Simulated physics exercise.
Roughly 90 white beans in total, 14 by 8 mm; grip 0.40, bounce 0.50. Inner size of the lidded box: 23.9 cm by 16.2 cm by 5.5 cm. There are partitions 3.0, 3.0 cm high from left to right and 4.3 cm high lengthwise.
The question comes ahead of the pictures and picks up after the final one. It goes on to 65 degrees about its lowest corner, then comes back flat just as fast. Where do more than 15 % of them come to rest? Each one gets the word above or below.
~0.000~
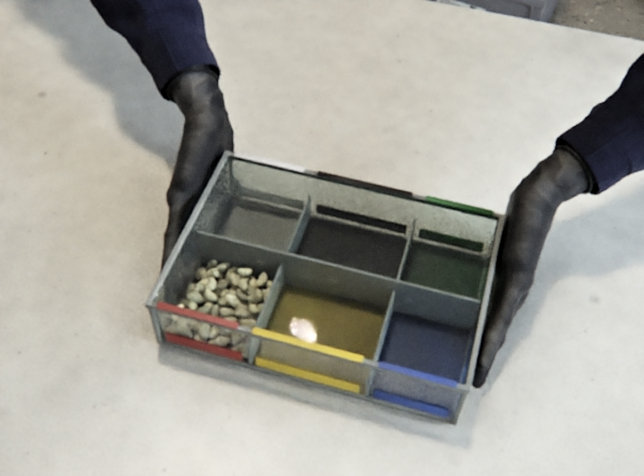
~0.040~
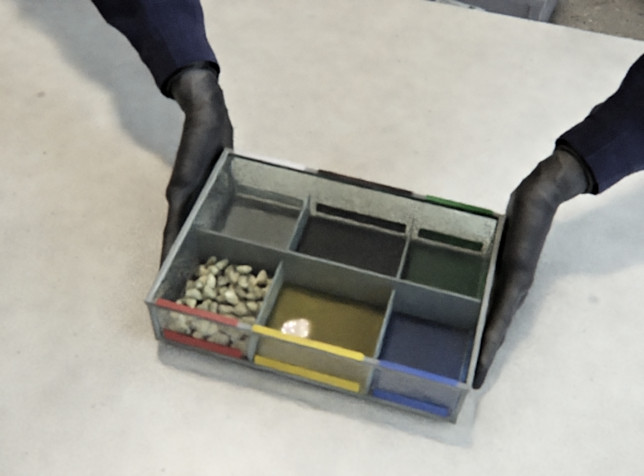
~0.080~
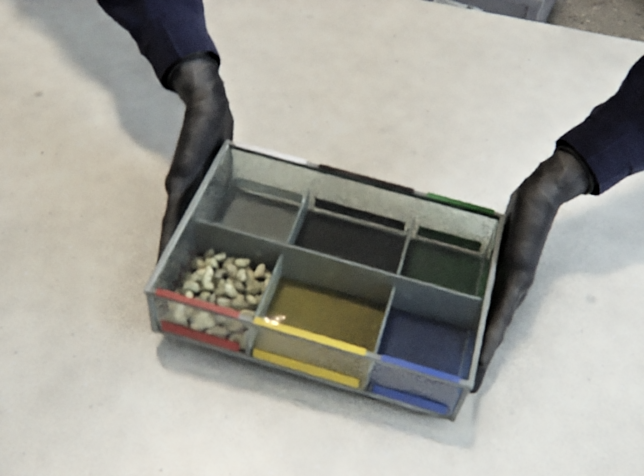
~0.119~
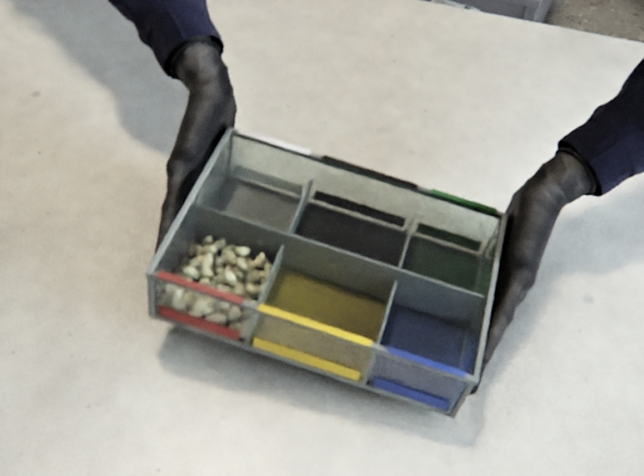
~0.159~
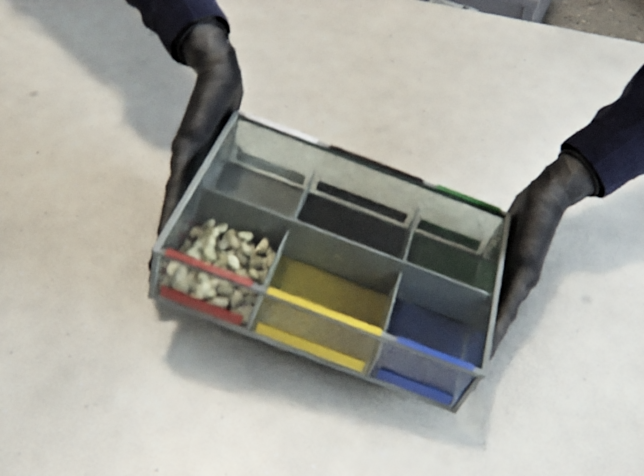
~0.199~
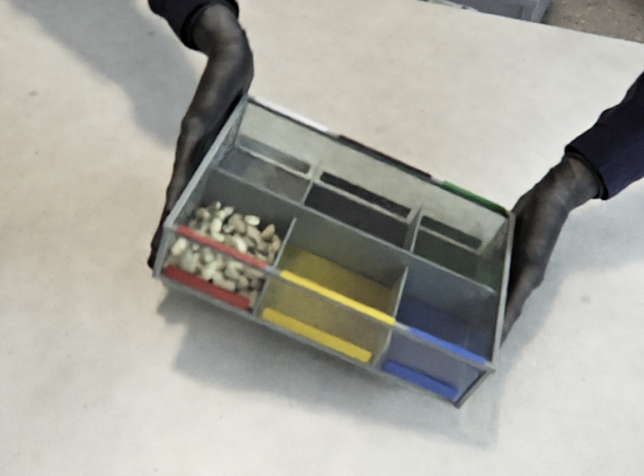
One by one: Red: Beats the threshold. Blue: Fails to beat the threshold. Green: Fails to beat the threshold. Yellow: Beats the threshold. White: Fails to beat the threshold. Black: Fails to beat the threshold.
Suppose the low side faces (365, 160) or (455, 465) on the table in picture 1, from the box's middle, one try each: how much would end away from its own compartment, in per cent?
Roughly 5 per cent on the first try and 30 per cent on the second.
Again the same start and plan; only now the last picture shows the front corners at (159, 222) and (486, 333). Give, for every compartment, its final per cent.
Each compartment ends with this per cent: Red 85, blue 0, green 0, yellow 5, white 0 and black 10.
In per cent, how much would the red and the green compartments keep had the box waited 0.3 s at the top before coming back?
You'd end up with red at 65 per cent and green at 10 per cent.
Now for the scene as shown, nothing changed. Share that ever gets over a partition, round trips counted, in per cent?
I'd put it at some 35 percent of the pieces.
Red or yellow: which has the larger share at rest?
Red compartment.
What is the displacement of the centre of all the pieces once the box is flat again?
Roughly 5.5 cm.
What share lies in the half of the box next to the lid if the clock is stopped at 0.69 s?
30 %.
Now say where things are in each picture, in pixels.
Box tilt 0 degrees, front corners at (152, 303) and (465, 387); red 100 %, in the first frame.
Box tilt 1 degrees, front corners at (151, 300) and (465, 386), in the second frame.
Box tilt 3 degrees, front corners at (151, 289) and (468, 383), lowest corner right back, in the third frame.
Box tilt 7 degrees, front corners at (153, 272) and (473, 377), lowest corner right back, in the fourth frame.
Box tilt 12 degrees, front corners at (159, 249) and (481, 371), lowest corner right back, in the fifth frame.
Box tilt 17 degrees, front corners at (171, 226) and (491, 366), lowest corner right back; red 100 %. The box's pace is about 125 degrees a second, in the sixth frame.
Then, at 0.69 s, tilt 64 degrees; red 90 %, yellow 5 %.
After 1.01 s, tilt 27 degrees; red 65 %, green 5 %, yellow 25 %, black 5 %.
After 1.44 s, tilt 0 degrees; red 65 %, green 5 %, yellow 25 %, black 5 %.
In the end, at 1.8 s, red 65 %, blue 0 %, green 5 %, yellow 25 %, white 0 %, black 5 %.
